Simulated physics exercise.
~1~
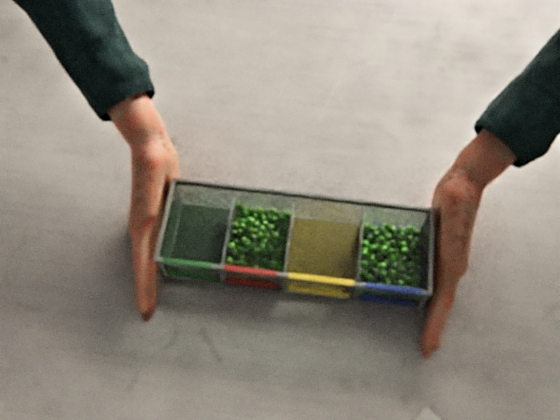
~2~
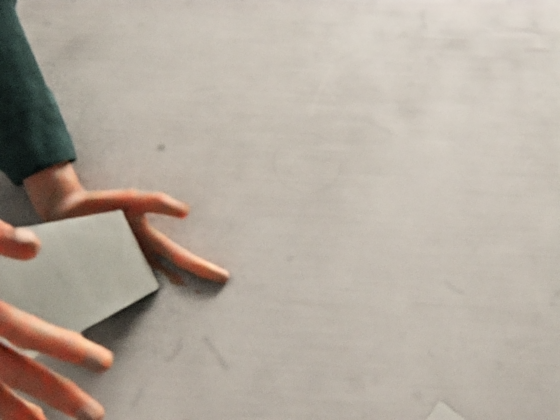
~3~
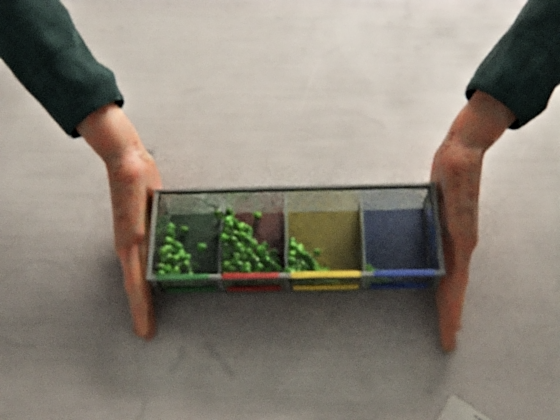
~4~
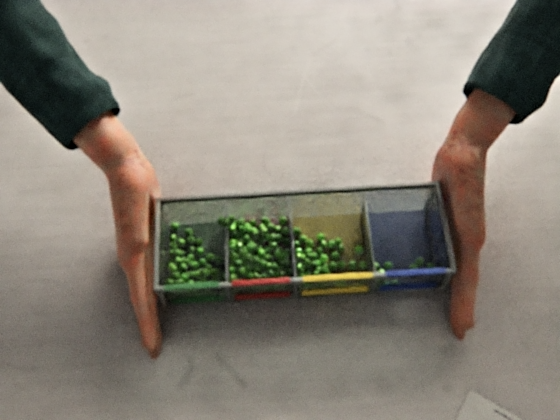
Green peas in a divided clear box spread across its compartments after two hands tip it leftward and back.
